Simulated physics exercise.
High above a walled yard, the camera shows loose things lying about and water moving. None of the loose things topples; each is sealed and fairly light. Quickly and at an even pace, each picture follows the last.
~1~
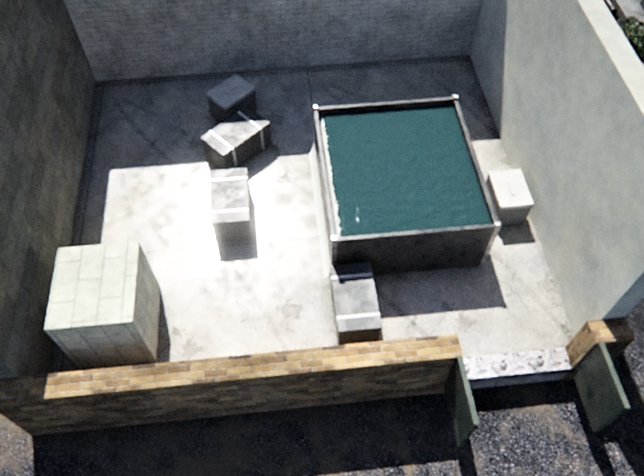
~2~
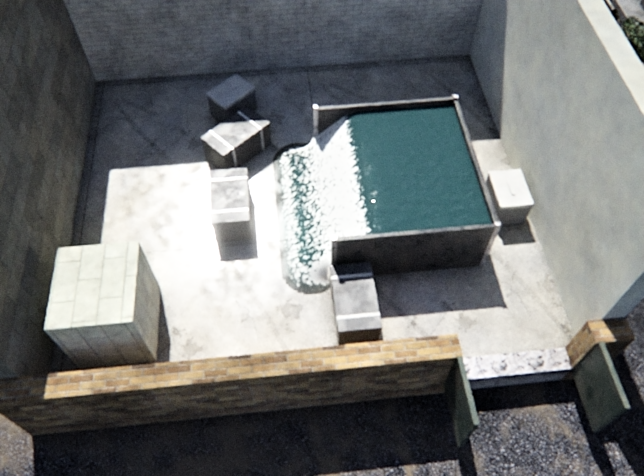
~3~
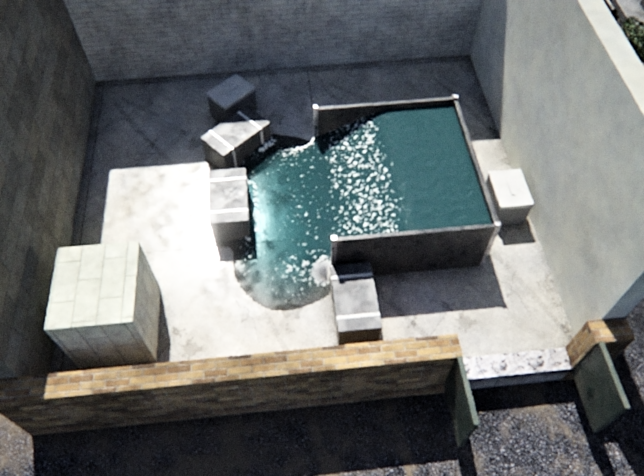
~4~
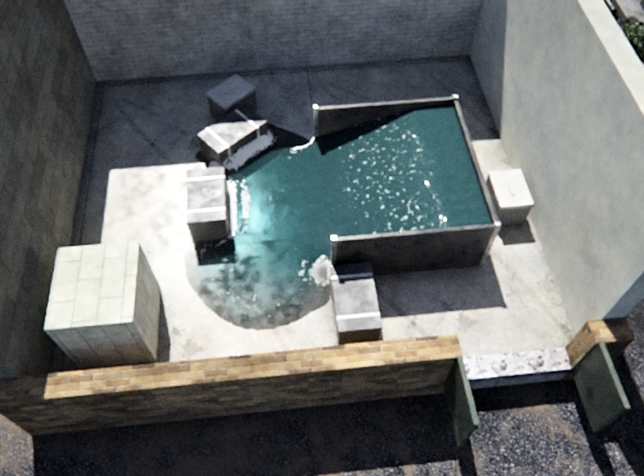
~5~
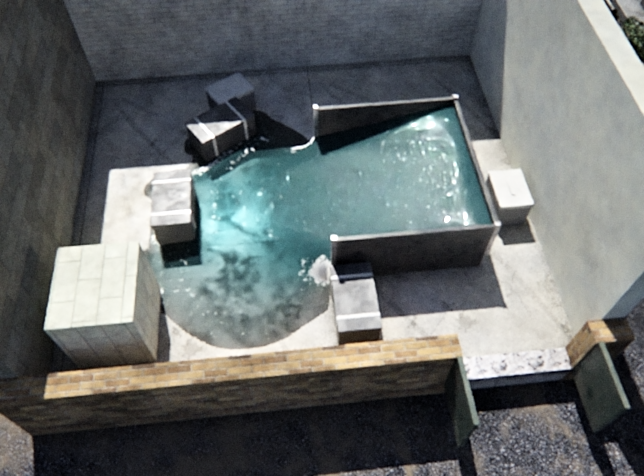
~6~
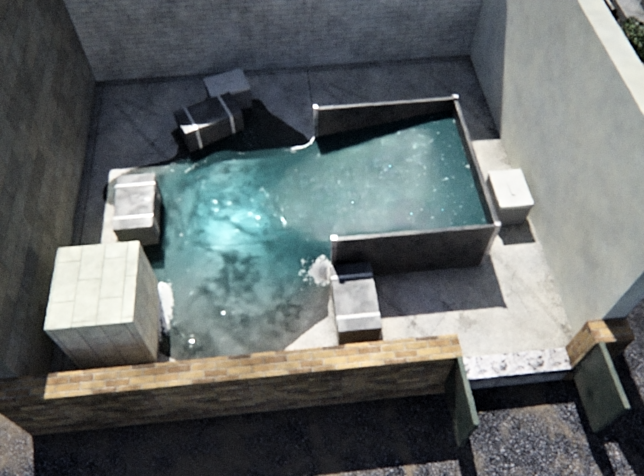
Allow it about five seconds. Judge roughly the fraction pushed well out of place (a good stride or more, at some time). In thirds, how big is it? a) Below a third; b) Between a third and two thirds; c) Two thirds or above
(c) Two thirds or above.
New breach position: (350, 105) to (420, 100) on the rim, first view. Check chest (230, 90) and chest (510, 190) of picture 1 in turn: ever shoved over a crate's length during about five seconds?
Here's the pair: Made it that far, then made it that far.
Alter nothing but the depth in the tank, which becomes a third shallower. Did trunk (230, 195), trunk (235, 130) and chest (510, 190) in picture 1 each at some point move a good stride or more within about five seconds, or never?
Item by item: Cleared the mark, then cleared the mark, then missed the mark.
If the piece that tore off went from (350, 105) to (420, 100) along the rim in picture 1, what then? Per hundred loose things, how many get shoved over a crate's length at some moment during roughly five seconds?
I'd say around 40 per cent.
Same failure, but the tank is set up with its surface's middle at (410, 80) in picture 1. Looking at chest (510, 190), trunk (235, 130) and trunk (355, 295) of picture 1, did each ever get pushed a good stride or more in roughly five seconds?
In turn: No, swept aside, yes.
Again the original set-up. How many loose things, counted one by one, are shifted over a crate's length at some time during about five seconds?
That adds up to 4.
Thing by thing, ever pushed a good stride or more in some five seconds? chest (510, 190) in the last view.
Short of that.
A moment on, 3 of 5 are well off their spots; 1 afloat.
Next, 3 of 5 are well off their spots; 3 afloat.
Later, 4 of 5 are well off their spots; 3 afloat.
In the end, 4 of 5 are well off their spots, and 4 have been at some point; 3 afloat.
